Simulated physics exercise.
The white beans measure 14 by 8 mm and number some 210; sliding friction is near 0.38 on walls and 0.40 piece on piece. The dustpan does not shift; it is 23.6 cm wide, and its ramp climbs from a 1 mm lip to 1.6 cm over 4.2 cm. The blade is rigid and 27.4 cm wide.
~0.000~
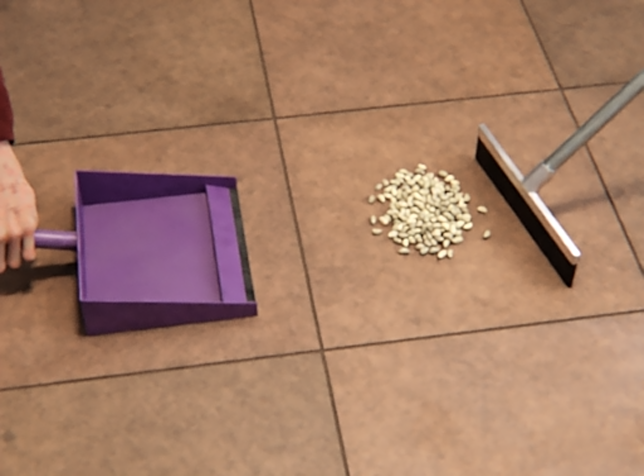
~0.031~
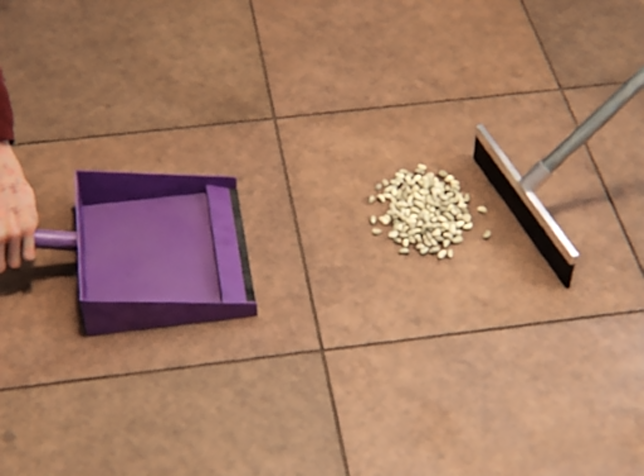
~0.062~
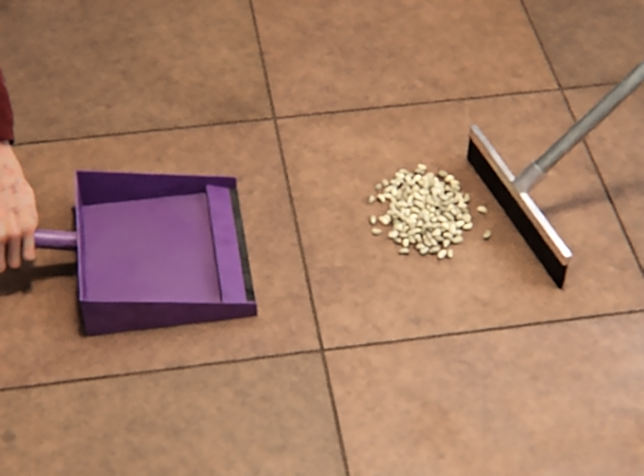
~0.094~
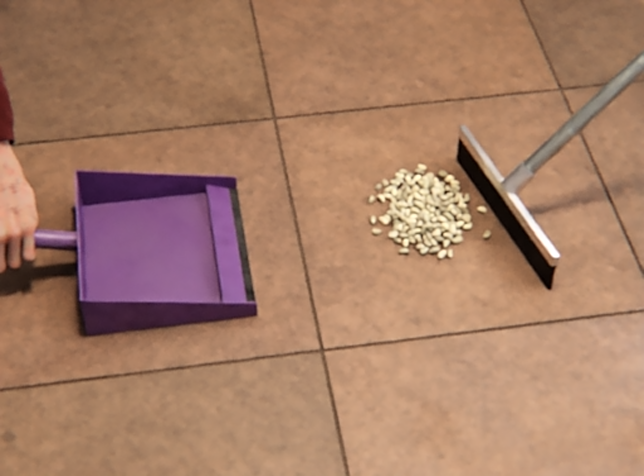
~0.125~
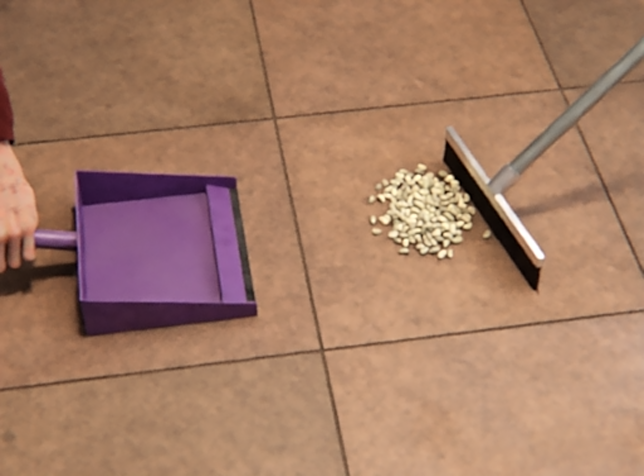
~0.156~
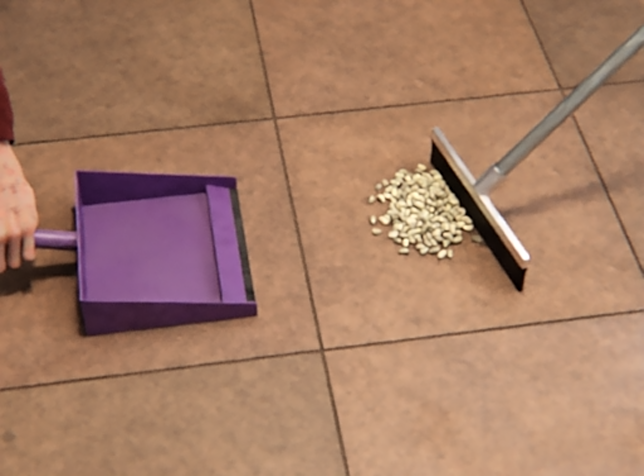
In this clip, a squeegee with a metal handle slides left across brown floor tiles and reaches the near edge of a pile of white beans, nudging some of them, while a hand holds a purple dustpan still at left.
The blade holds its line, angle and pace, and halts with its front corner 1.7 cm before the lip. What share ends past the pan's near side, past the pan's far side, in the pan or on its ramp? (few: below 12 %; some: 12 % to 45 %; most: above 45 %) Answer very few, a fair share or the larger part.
Near side very few, far side very few, pan a fair share.
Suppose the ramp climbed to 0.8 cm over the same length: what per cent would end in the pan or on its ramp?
Then about 30 per cent.
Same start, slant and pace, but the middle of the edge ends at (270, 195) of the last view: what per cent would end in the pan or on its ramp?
About 10 per cent.
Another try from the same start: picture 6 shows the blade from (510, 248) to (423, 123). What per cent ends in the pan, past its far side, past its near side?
Pan 10, far 20, near 5.
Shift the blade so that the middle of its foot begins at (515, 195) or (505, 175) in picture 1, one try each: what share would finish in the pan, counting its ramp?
Some 20 and 10 per cent.
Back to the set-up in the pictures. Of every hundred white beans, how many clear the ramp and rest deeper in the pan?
Some 0 per cent.
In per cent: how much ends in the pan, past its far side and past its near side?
Near side 5; far side 10; pan 25.
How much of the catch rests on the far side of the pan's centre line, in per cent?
Some 70 per cent.
After 0.37 s, middle of the blade 19 cm from the lip; 0 % over the lip, far side 5 %, near side 0 %.
After 0.52 s, middle of the blade 9 cm from the lip; 0 % over the lip, far side 5 %, near side 0 %.
Then, at 0.79 s, middle of the blade 5 cm from the lip; 25 % over the lip, far side 10 %, near side 5 %.
By 2.8 s all is still; near side 5 %, far side 10 %, pan 25 %, in front of the lip or behind the blade 65 %.
